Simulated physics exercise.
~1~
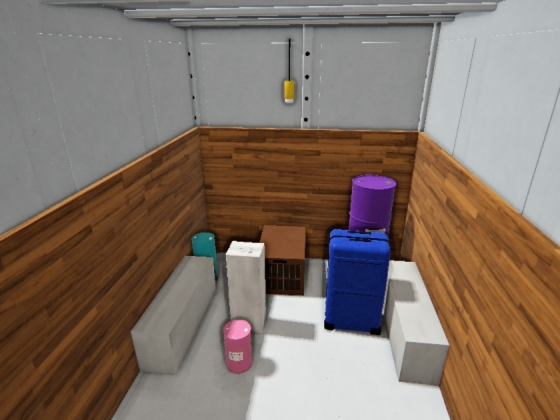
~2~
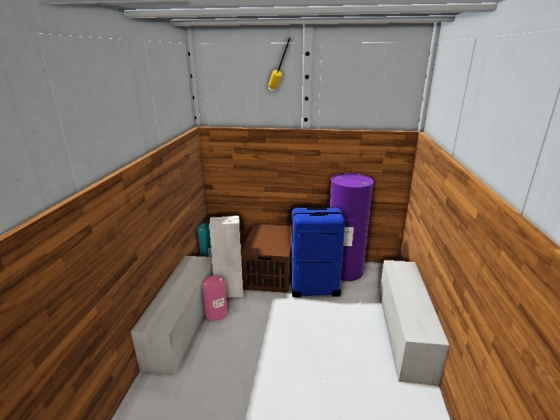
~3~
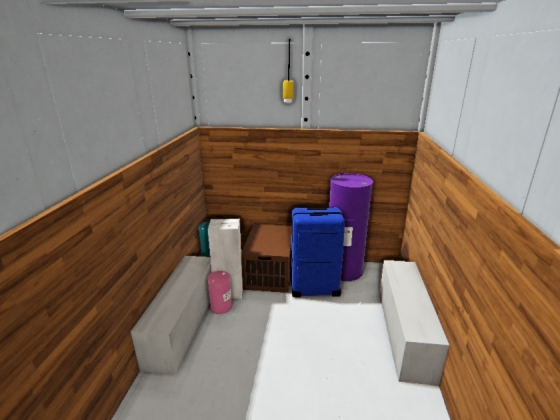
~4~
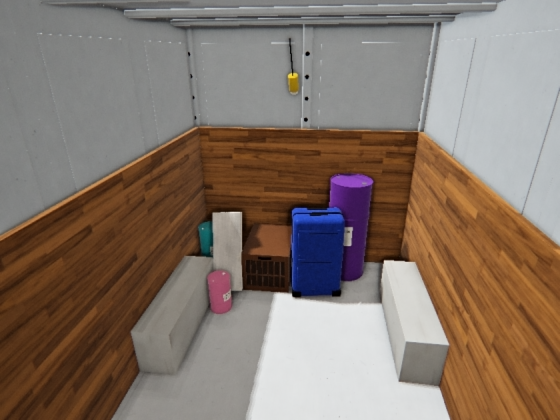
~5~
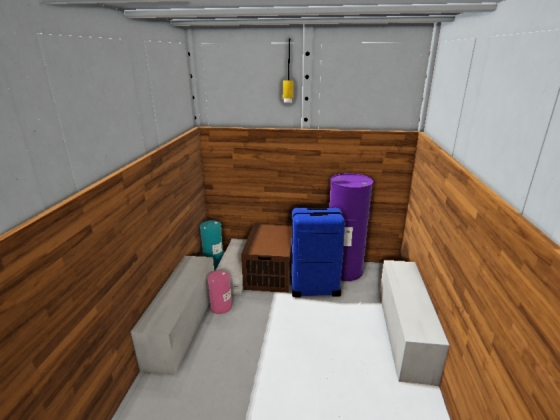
Luggage and canisters sliding forward and left in a van's load bay before a white box leans and topples over.
